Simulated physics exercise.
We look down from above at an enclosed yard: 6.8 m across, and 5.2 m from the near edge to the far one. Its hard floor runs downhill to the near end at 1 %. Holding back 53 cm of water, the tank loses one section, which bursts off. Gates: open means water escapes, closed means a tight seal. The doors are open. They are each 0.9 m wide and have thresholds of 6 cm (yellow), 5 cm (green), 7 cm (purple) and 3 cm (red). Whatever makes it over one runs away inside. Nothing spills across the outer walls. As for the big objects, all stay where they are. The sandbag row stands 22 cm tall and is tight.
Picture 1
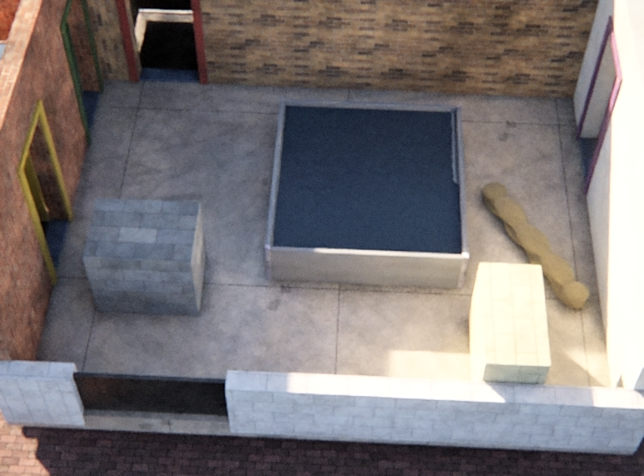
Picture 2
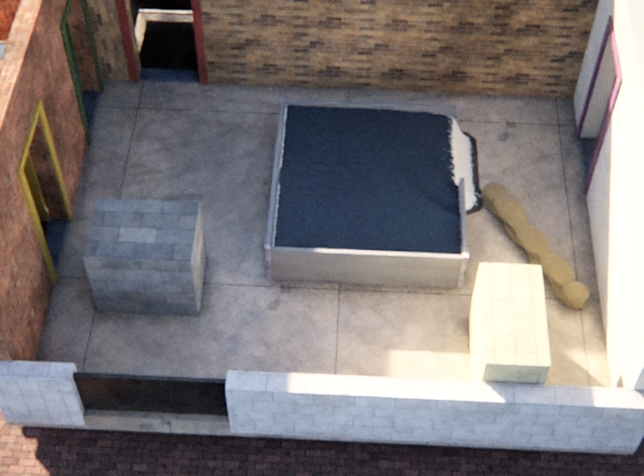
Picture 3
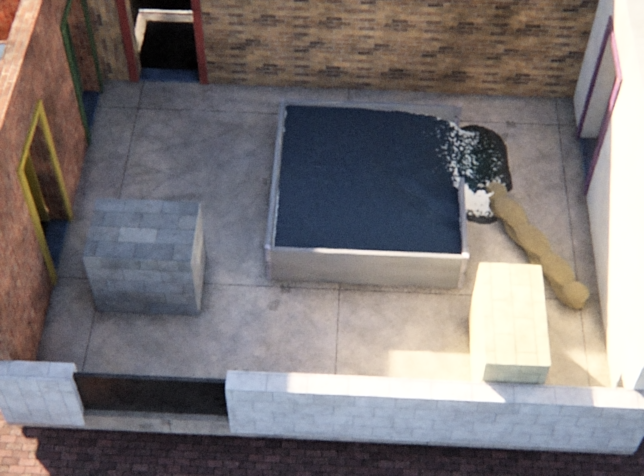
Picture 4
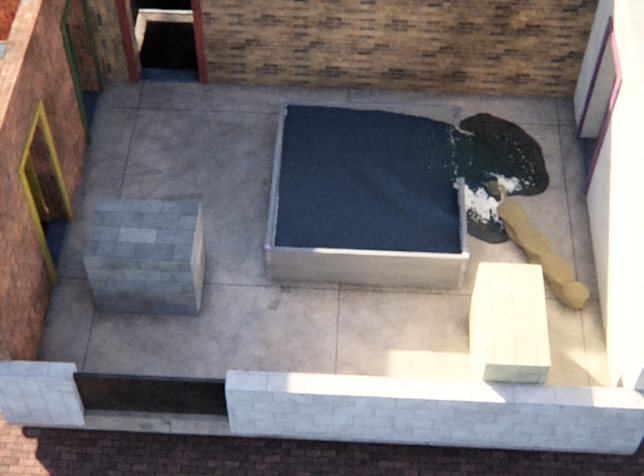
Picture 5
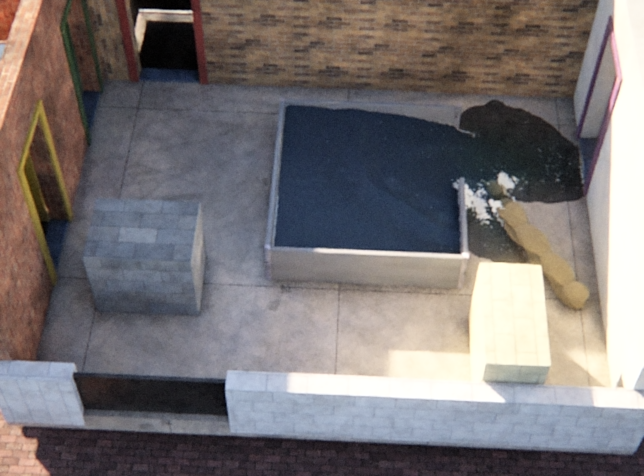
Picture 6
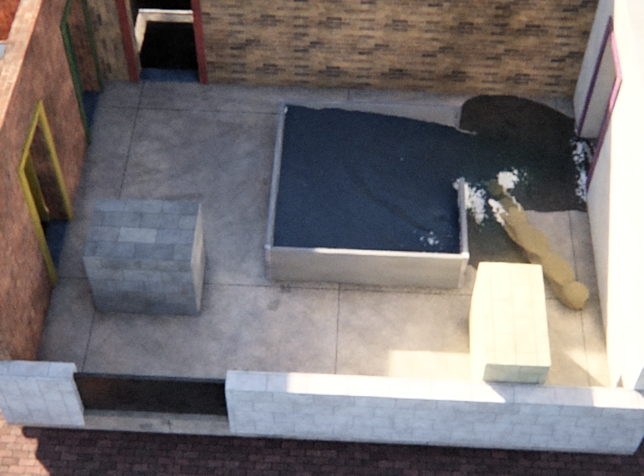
To begin with, dark water lies still in a square, pale-walled tank in an enclosed yard, with blocks and a lumpy tan object nearby. Then the tank's right side opens and water pours out, foaming around the tan object. It spreads across the floor to the right-hand wall, frothing there.
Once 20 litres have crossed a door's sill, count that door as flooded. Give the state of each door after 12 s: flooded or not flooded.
Yellow door: The inflow ends up lower than the cap; green door: The inflow ends up higher than the cap; purple door: The inflow ends up higher than the cap; red door: The inflow ends up lower than the cap.
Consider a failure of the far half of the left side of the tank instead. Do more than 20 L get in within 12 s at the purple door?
Then purple does not exceed it.
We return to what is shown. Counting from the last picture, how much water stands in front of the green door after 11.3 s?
Around 8.0 cm there.
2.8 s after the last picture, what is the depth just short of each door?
Depths in cm: Yellow 0, green 0, purple 26, red 0.
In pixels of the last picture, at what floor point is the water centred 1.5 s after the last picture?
Roughly (414, 190).
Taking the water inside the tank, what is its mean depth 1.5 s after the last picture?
Some 35 cm on average.
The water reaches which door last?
Looks like the yellow door.
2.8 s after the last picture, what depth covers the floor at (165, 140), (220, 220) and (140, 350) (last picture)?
Roughly 0, 0, 0 cm.
Then, 0.7 s after the last picture water covers 20 % of the floor and is deepest (40 cm) near (561, 98); yellow door not reached, green door not reached, purple door 16 cm at the sill, 100 L in, red door not reached.
Then, 1.5 s after the last picture water covers 25 % of the floor and is deepest (36 cm) near (566, 134); yellow door not reached, green door not reached, purple door 28 cm at the sill, 248 L in, red door not reached.
Then, 2.8 s after the last picture water covers 35 % of the floor and is deepest (28 cm) near (566, 134); yellow door not reached, green door not reached, purple door 26 cm at the sill, 476 L in, red door not reached.
Then, 6.3 s after the last picture water covers 65 % of the floor and is deepest (18 cm) near (584, 280); yellow door 1 cm at the sill, 0 L in, green door 10 cm at the sill, 30 L in, purple door 19 cm at the sill, 776 L in, red door 4 cm at the sill, 2 L in.
Then, 11.3 s after the last picture water covers 90 % of the floor and is deepest (14 cm) near (585, 292); yellow door 3 cm at the sill, 0 L in, green door 8 cm at the sill, 89 L in, purple door 11 cm at the sill, 923 L in, red door 3 cm at the sill, 5 L in.
